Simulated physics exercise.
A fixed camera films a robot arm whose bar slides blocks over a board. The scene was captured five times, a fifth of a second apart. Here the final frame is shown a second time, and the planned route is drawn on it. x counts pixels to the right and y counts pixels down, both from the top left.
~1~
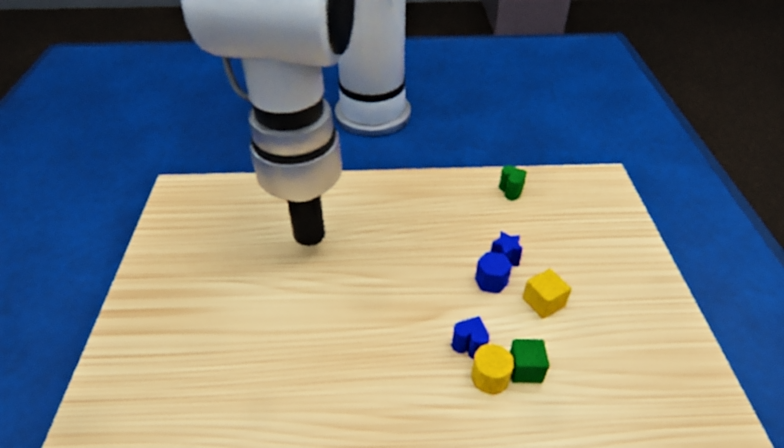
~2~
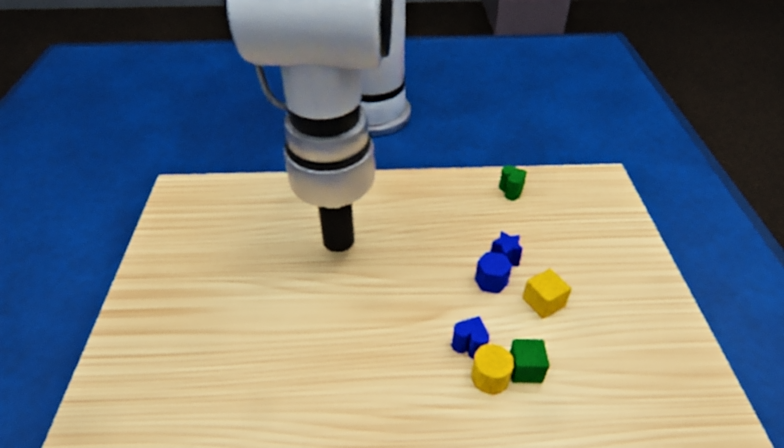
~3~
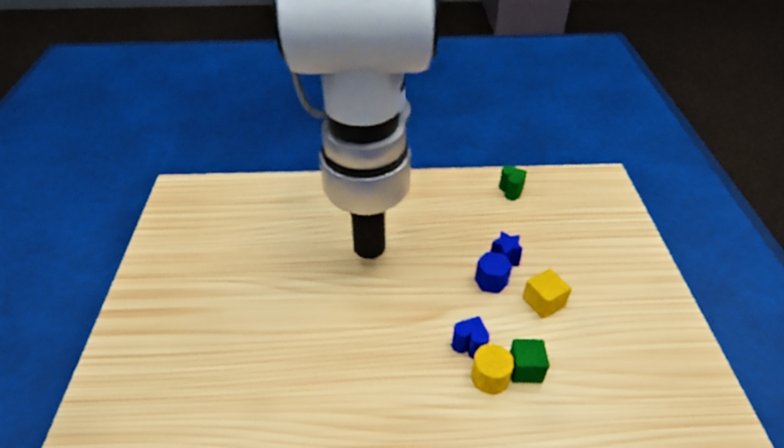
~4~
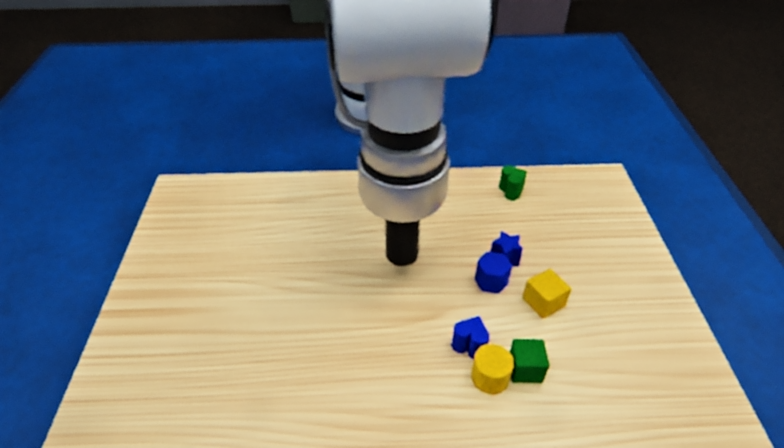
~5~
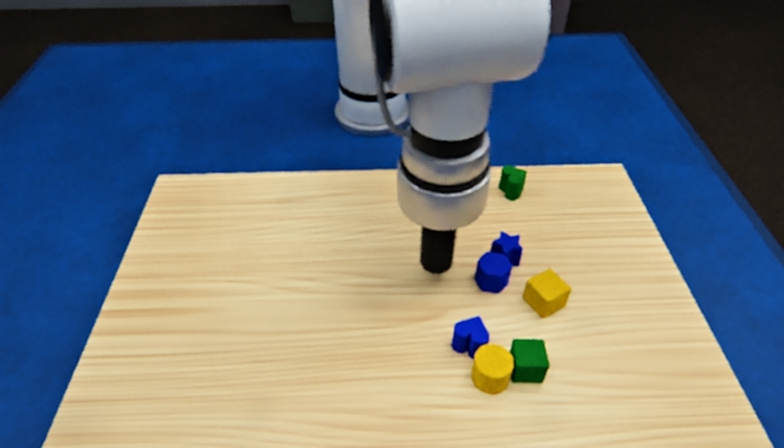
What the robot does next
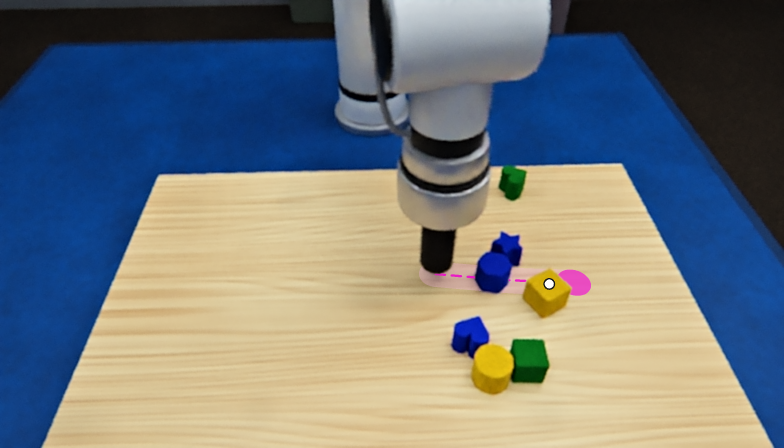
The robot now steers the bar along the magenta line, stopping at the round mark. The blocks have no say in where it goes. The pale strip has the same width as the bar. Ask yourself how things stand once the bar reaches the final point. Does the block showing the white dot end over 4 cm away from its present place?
My answer is no.
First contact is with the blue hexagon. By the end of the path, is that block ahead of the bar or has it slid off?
The bar keeps it before itself.
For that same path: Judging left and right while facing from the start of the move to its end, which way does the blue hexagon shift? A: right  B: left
A
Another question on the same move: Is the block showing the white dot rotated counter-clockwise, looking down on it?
Going by the path, no.
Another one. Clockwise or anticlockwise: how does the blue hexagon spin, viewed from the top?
It makes a clockwise turn.
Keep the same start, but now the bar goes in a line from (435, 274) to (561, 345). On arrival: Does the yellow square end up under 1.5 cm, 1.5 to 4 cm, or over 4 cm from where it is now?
The answer here is less than 1.5 cm.
Path on the board, in a line from (435, 274) to (574, 282); the dot is on the yellow square.
What follows on the original path. One third of the way, bar at (484, 266); blue hexagon at (520, 266).
Two thirds of the way, bar at (532, 269); blue hexagon at (566, 273), turned 45° clockwise; blue star at (518, 241), turned 65° anticlockwise; yellow square at (575, 299), turned 25° clockwise.
At the end, bar at (578, 270); blue heart block in place; blue hexagon at (612, 281), turned 65° clockwise; blue star at (518, 241), turned 65° anticlockwise; yellow square at (578, 301), turned 35° clockwise.
